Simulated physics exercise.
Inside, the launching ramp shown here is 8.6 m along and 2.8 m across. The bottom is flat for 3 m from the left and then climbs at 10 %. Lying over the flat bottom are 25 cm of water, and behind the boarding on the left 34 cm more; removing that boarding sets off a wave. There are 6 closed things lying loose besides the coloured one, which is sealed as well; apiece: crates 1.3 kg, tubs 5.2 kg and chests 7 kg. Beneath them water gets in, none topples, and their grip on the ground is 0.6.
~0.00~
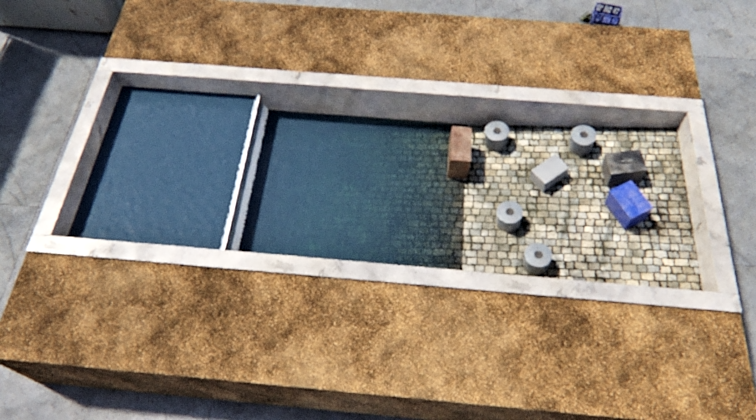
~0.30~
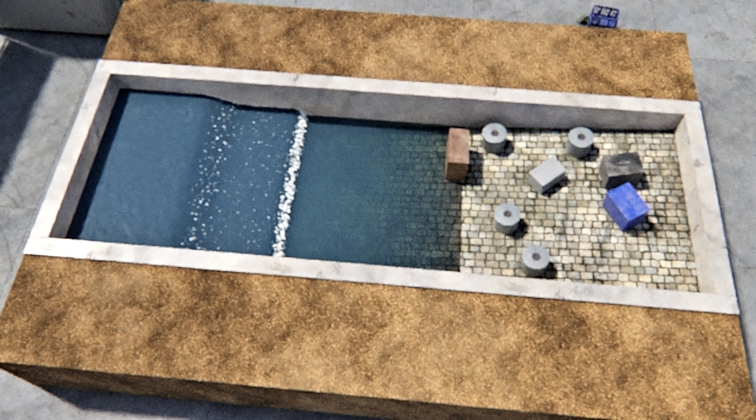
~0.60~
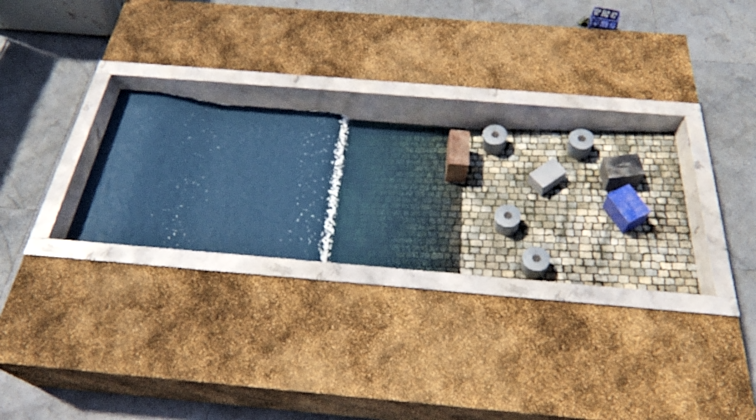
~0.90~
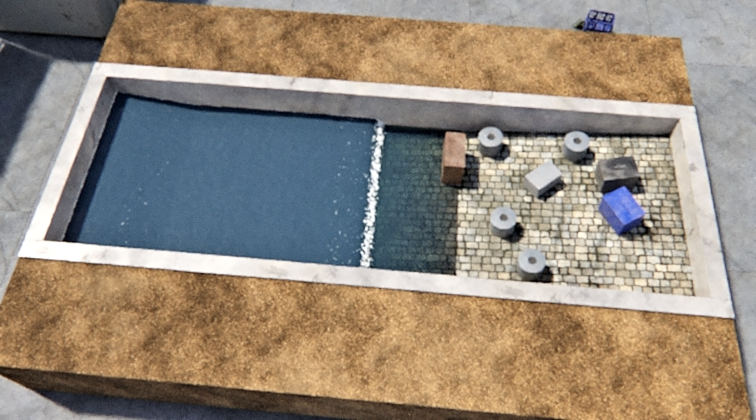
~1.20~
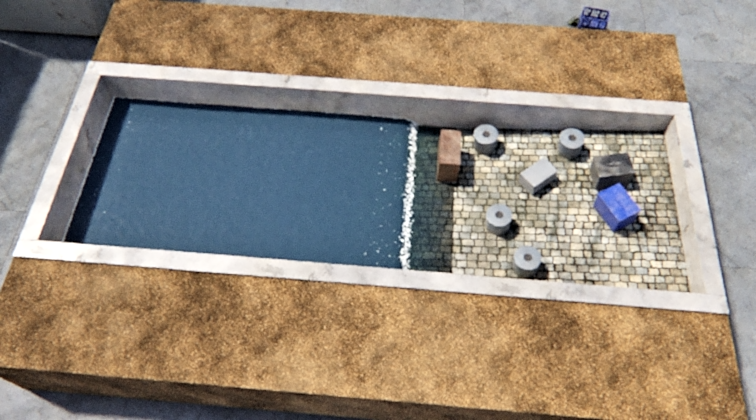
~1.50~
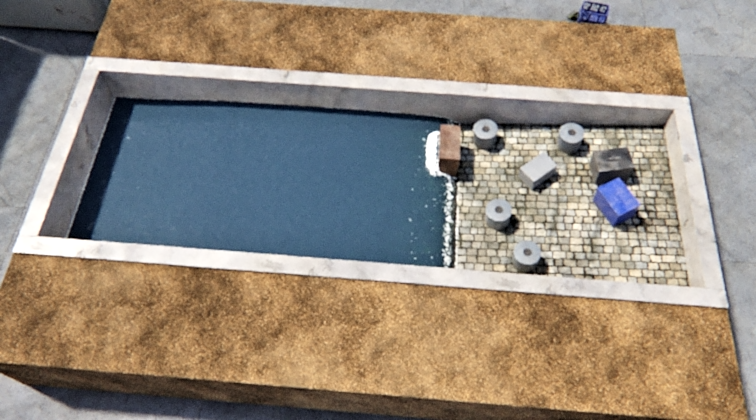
A foaming white wave front sweeps rightward along a pale-walled rectangular basin after the thin white barrier at left disappears, seen from high above at a slight tilt, with brown earth banks on both sides. Dark blue water lies left of a dry cobbled floor holding four grey tubs, a reddish-brown block, grey blocks and a blue chest. The front reaches the brown block, splashing white against it, while the objects stay put and the view drifts slightly.
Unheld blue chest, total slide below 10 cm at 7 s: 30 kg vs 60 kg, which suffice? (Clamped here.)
Small ballast gets it done.
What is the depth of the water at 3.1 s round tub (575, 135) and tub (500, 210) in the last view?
I'd put it at 5 cm and 10 cm respectively.
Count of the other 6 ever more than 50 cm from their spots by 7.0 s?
Counting them up, I find 6.
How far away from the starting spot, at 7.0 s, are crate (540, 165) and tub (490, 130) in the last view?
Respectively 60 and 80 centimetres.
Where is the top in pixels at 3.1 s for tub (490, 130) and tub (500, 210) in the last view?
Near (564, 153) and (600, 213).
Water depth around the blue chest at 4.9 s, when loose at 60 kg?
8 cm, roughly.
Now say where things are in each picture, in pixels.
In the first picture, the blue chest at (634, 199), on the bottom; 15.1 m2 under water; 0 of 7 have shifted.
In the second picture, the blue chest at (631, 201) rests on the ground; 15.1 m2 under water; 0 of 7 have shifted.
In the third picture, the blue chest at (631, 203), on the bottom; water covers 15.1 m2; 0 of 7 have shifted.
In the fourth picture, the blue chest at (627, 205), on the bottom; 15.1 m2 under water; 0 of 7 have shifted.
In the fifth picture, the blue chest at (622, 202), on the bottom; water covers 15.1 m2; 0 of 7 have shifted.
In the sixth picture, the blue chest at (621, 196) rests on the ground; 15.1 m2 under water; 0 of 7 have shifted.
After 2.1 s the blue chest would be 0 cm from its start with 30 kg and 0 cm from its start with 60 kg; 0 cm of water round it then.
After 3.1 s the blue chest would be 0 cm from its start with 30 kg and 0 cm from its start with 60 kg; 5 cm of water round it then.
After 4.9 s the blue chest would be 0 cm from its start with 30 kg and 0 cm from its start with 60 kg; 8 cm of water round it then.
After 7.0 s the blue chest would be 0 cm from its start with 30 kg and 0 cm from its start with 60 kg; 3 cm of water round it then.
